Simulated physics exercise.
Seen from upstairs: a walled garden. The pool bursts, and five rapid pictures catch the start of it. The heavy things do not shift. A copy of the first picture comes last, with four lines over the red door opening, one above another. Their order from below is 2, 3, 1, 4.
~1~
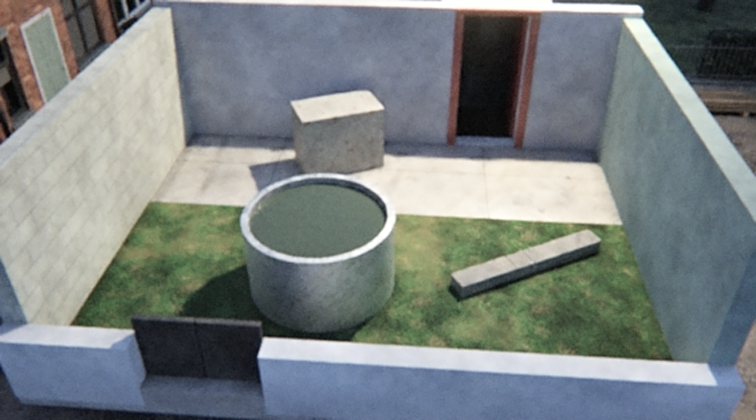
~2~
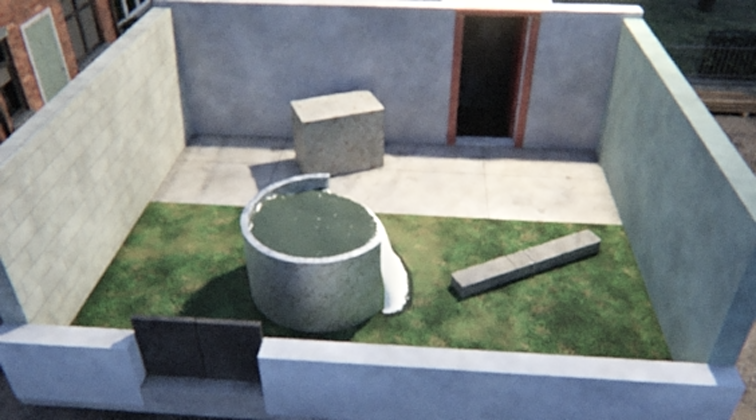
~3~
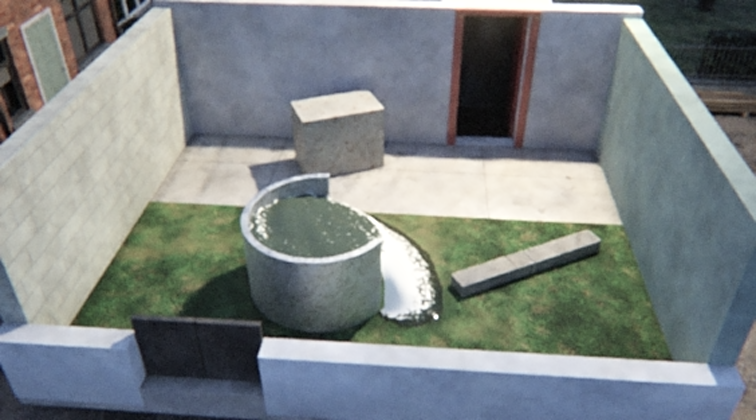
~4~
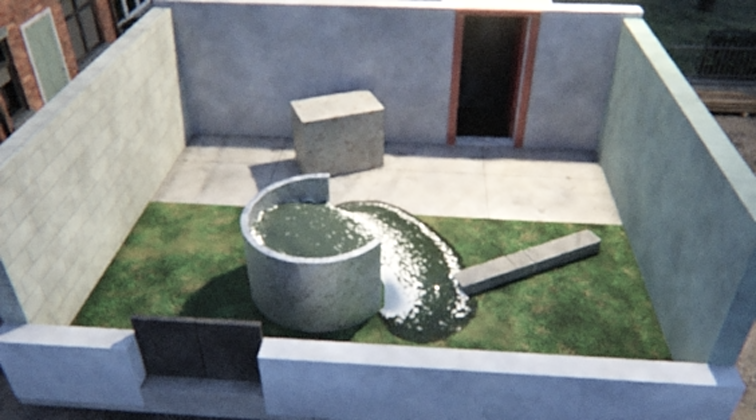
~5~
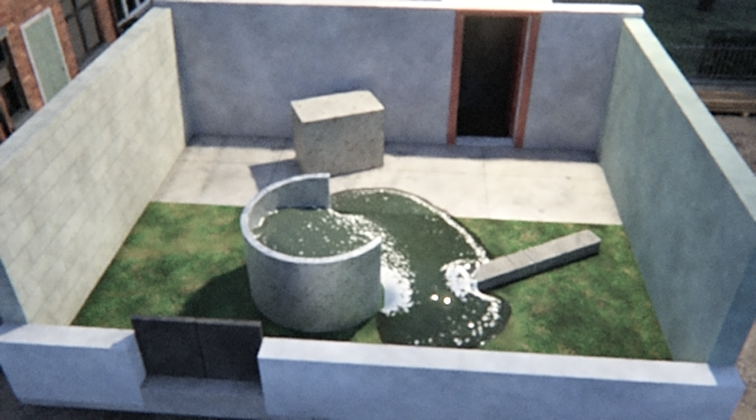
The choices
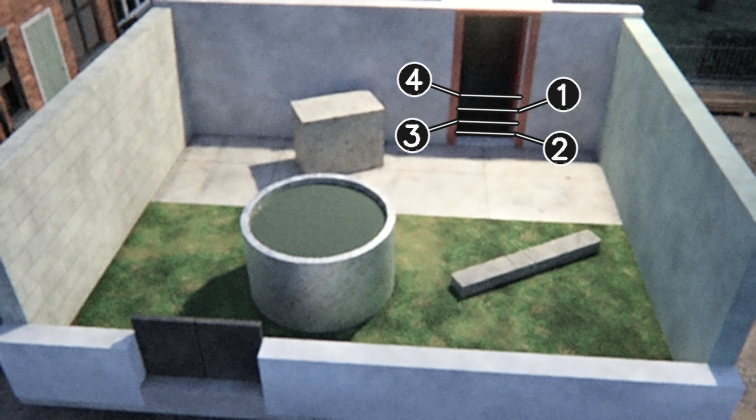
Water pouring from the opened right side of a round pool, spreading across the grass and around a low block in a walled garden.
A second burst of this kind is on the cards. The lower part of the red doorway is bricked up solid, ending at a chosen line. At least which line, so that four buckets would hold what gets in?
I would pick height 2.
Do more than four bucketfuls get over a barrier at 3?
No, not at all.
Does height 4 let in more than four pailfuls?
No, not at all.
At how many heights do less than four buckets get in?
All of them.
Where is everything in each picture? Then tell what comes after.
Water in the pool at rest, its middle at (319, 220); foot of the red doorway at (484, 146); shut gate at (199, 330).
Water covers 2 % of the ground and shows as far out as (387, 313).
Water covers 4 % of the ground and shows as far out as (420, 319).
Water covers 9 % of the ground and shows as far out as (449, 318).
Water covers 15 % of the ground and shows as far out as (495, 327).
On the marked copy, 1 at (488, 109); 2 at (486, 133); 3 at (487, 122); 4 at (489, 96); from the bottom up 2, 3, 1, 4.
With 1, nothing gets over.
With 2, a splash gets over, under a bucket.
With 3, nothing gets over.
With 4, nothing gets over.
